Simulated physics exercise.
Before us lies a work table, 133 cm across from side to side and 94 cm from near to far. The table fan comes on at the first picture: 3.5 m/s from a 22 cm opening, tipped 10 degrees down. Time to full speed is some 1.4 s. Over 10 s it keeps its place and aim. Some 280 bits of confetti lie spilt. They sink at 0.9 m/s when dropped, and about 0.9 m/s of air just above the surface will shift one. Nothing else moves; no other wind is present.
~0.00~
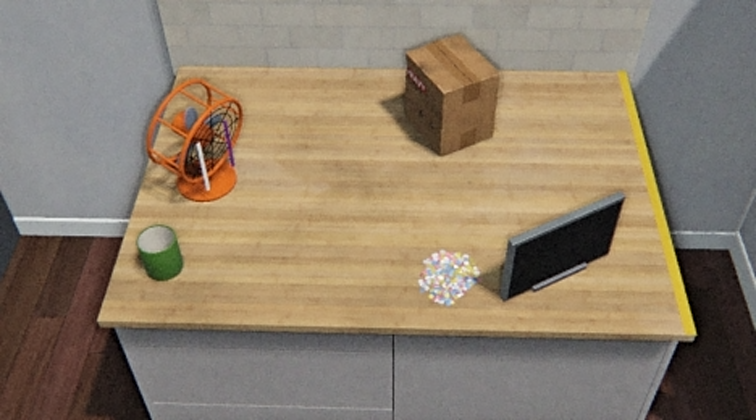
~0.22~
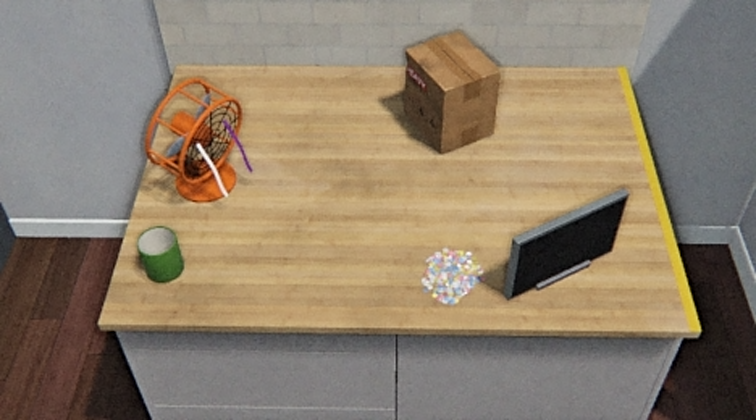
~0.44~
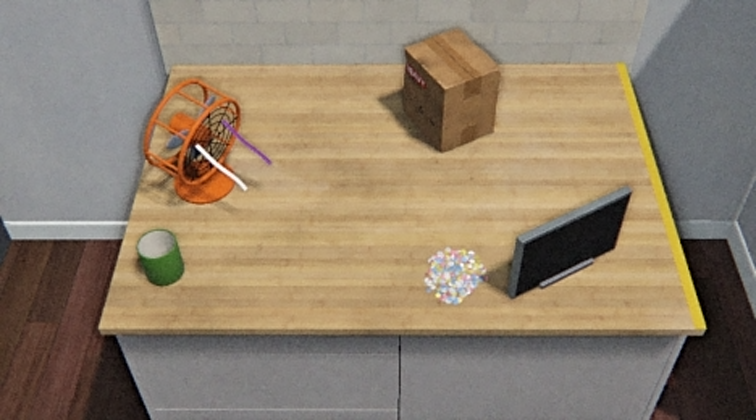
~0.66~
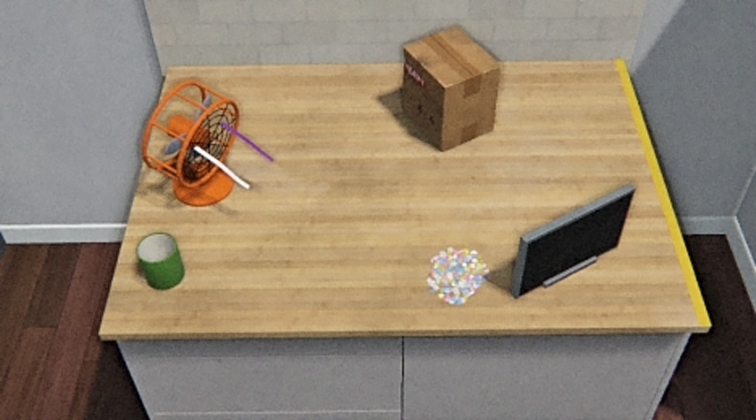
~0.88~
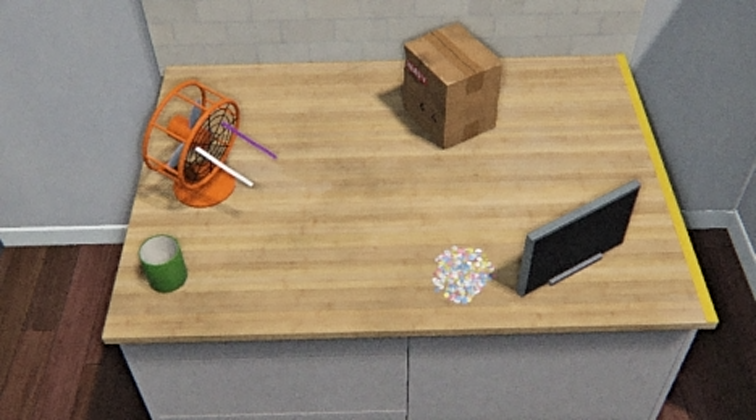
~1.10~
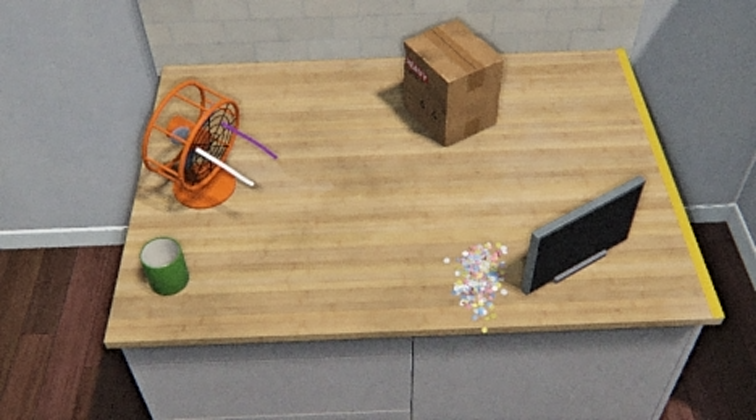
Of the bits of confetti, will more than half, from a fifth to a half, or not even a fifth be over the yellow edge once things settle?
The share is a fifth to half.
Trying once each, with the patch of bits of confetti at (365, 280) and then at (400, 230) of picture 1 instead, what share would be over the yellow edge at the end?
In turn about 0 %, 100 %.
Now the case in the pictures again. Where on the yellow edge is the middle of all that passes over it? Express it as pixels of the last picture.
Median crossing, approx. (679, 196).
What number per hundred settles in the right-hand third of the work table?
I'd estimate around 4 per cent.
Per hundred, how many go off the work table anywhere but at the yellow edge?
Estimate: Near 60 %.
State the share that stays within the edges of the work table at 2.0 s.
Around 10 %.
After 2.0 s the count stands so, 31 % are over the yellow edge.
After 3.2 s the count stands so, 37 % are over the yellow edge.
After 5.5 s the count stands so, 38 % are over the yellow edge.
After 10.0 s, at the end, 38 % are over the yellow edge.
